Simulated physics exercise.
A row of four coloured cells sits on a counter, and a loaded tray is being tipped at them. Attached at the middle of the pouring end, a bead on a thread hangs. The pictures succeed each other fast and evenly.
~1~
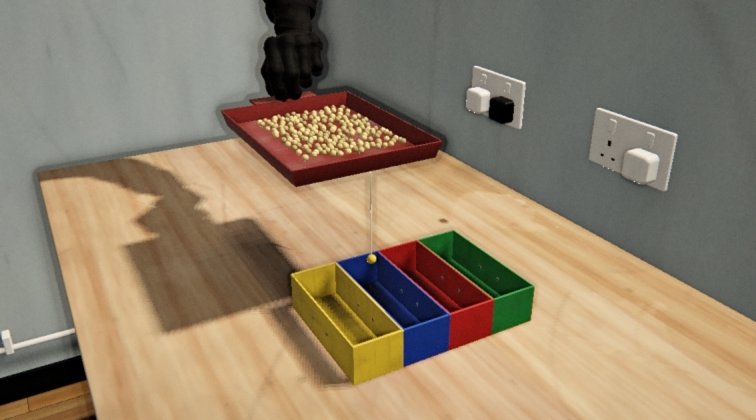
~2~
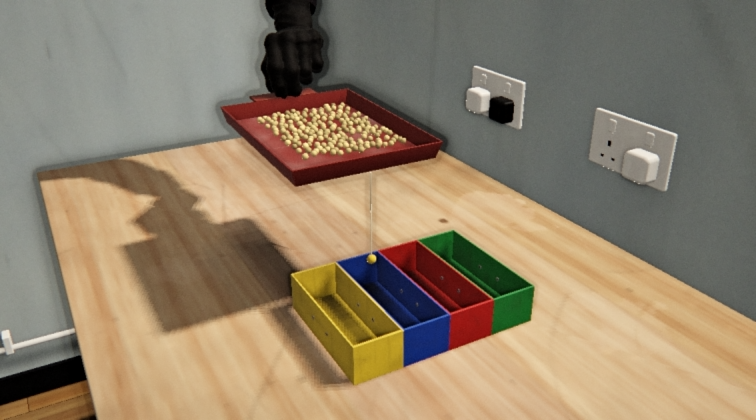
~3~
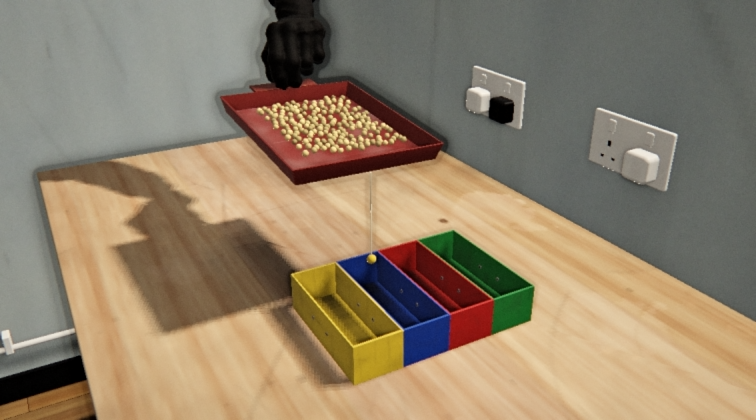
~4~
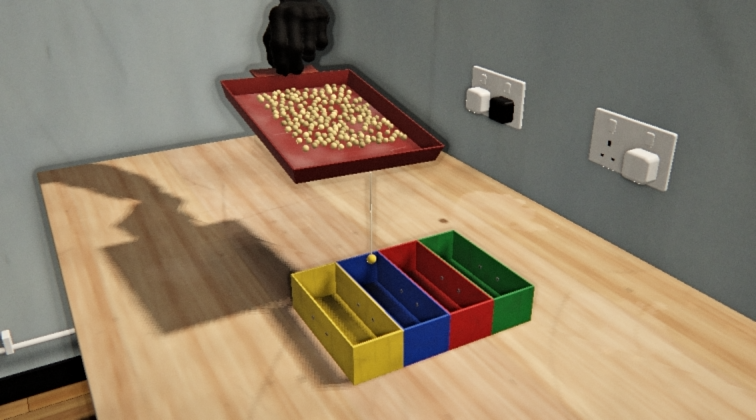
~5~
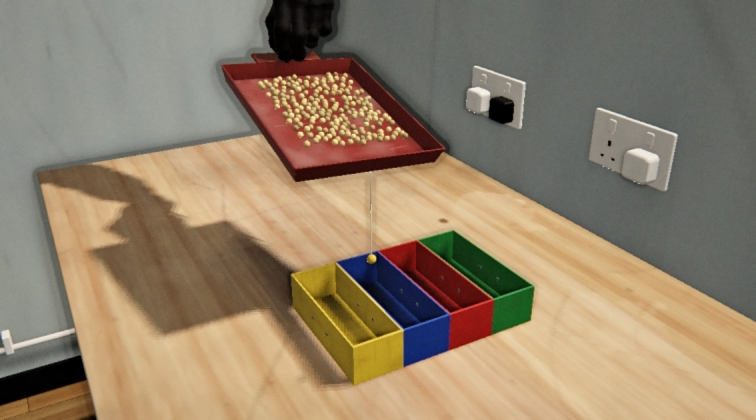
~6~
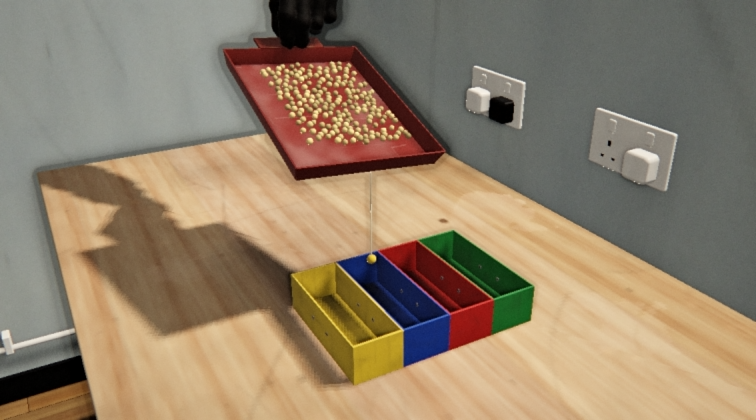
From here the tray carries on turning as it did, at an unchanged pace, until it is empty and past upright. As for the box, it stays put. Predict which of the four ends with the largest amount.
The red one ends with the most.
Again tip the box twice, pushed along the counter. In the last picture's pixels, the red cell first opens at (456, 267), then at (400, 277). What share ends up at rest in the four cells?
Close to 100 in a hundred, followed by close to 100 in a hundred.
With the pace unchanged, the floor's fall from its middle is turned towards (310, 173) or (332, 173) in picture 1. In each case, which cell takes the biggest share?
That yellow cell; yellow.
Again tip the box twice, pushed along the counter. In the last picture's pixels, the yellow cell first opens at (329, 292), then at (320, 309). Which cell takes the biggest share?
Try 1 - that red cell; try 2 - the green cell.
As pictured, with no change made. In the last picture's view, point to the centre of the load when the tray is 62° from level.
Somewhere around pixel (410, 158) in the last picture.
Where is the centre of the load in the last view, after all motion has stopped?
Near (443, 305), more or less.
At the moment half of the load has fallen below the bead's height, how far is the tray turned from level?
110° or so.
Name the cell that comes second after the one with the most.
It's the green cell that ends up second.
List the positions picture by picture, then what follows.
In the first picture, corners of the pouring end near (295, 168) and (436, 140), level; middle of the load near (323, 131), soya beans; bead on its thread near (371, 259); yellow cell near (378, 354); blue cell near (426, 337); red cell near (471, 321); green cell near (513, 307).
In the second picture, corners of the pouring end near (295, 168) and (436, 141), level; middle of the load near (323, 129).
In the third picture, corners of the pouring end near (296, 167) and (437, 142), tipped barely, lowest at the right corner; middle of the load near (323, 124).
In the fourth picture, corners of the pouring end near (297, 166) and (438, 144), tipped a little, lowest at the right corner; middle of the load near (324, 116).
In the fifth picture, corners of the pouring end near (298, 165) and (438, 147), tipped a little, lowest at the right corner; middle of the load near (325, 108).
In the sixth picture, corners of the pouring end near (299, 164) and (439, 149), tipped clearly, lowest at the right corner; middle of the load near (328, 101); yellow cell near (378, 354); blue cell near (426, 337); red cell near (471, 321); green cell near (513, 307).
Shortly afterwards, tray tipped steeply; the bulk on the tray; only a few in the green cell; a little falling or outside the box.
Next, tray tipped right over; near half on the tray; a little in the red cell; a little in the green cell; only a few in the blue cell; near a quarter falling or outside the box.
Some moments later, tray tipped past a quarter turn; near two thirds in the red cell; near a quarter in the green cell; a little in the blue cell; only a few falling or outside the box.
In the end, tray tipped past a quarter turn; near two thirds in the red cell; near a quarter in the green cell; a little in the blue cell; none at all in the yellow cell; only a few outside the box.
